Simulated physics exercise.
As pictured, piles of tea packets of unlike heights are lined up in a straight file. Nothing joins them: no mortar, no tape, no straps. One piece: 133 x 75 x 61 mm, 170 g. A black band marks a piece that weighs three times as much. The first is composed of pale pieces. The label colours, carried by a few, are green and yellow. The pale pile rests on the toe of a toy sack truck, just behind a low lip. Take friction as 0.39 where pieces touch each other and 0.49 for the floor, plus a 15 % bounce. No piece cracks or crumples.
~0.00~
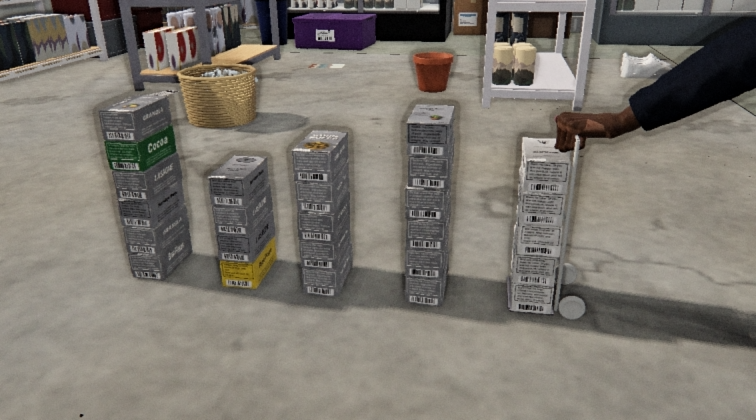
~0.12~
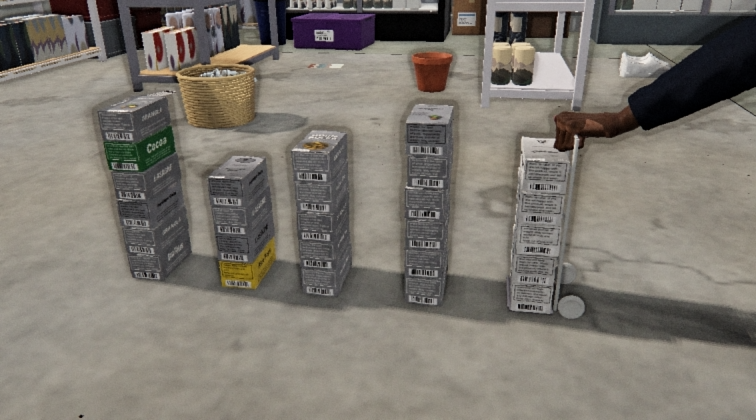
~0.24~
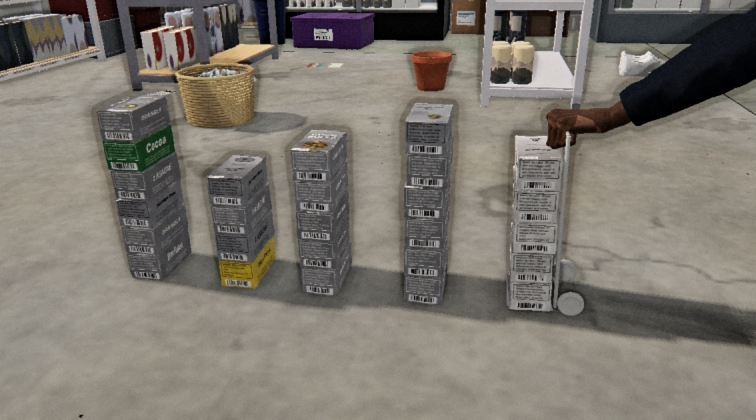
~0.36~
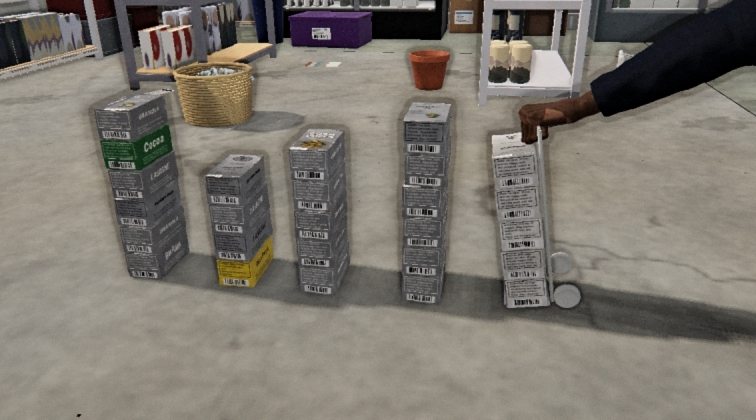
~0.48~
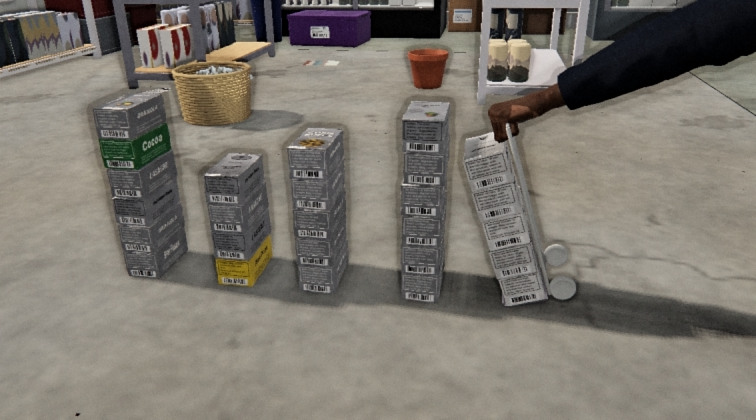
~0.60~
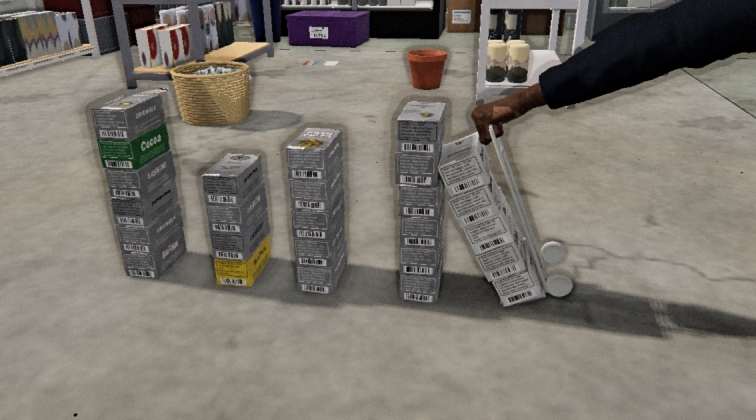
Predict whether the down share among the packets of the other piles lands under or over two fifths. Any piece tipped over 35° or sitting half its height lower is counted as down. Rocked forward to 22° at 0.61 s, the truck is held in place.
Prediction: Over two fifths.
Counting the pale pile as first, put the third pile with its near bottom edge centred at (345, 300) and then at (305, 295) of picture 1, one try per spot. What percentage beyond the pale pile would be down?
100 and 100 %.
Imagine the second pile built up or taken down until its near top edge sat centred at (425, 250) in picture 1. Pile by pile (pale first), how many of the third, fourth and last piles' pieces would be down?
Result: Third pile 0, fourth pile 0, last pile 0.
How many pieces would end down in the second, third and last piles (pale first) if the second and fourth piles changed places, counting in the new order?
Count of fallen pieces - second: 4; third: 5; last: 6.
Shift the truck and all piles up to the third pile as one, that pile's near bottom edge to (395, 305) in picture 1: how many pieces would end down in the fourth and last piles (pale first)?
Fourth 3, last 5.
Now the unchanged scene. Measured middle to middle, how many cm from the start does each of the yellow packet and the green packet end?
Roughly yellow 4, green 40.
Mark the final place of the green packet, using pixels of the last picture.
Its centre ends up near pixel (19, 239) in the last picture.
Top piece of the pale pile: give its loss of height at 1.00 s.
The top piece is some 4 centimetres lower than at the start.
After 1.00 s, 5 of the pale pile down; none of the 21 other packets down, 6 disturbed.
After 1.26 s, 5 of the pale pile down; 6 of the 21 other packets down.
After 1.60 s, 5 of the pale pile down; 14 of the 21 other packets down; yellow packet 37° from how it stood; green packet 8 mm from its place.
After 2.04 s, 5 of the pale pile down; 20 of the 21 other packets down; green packet 60° from how it stood, 13 cm lower; yellow packet 42° from how it stood.
In the end (2.6 s), 5 of the pale pile down; 20 of the 21 other packets down; green packet on its side; yellow packet 42° from how it stood. That is 95 per cent. From the last view, middles, green packet near (19, 240), yellow packet near (226, 250).
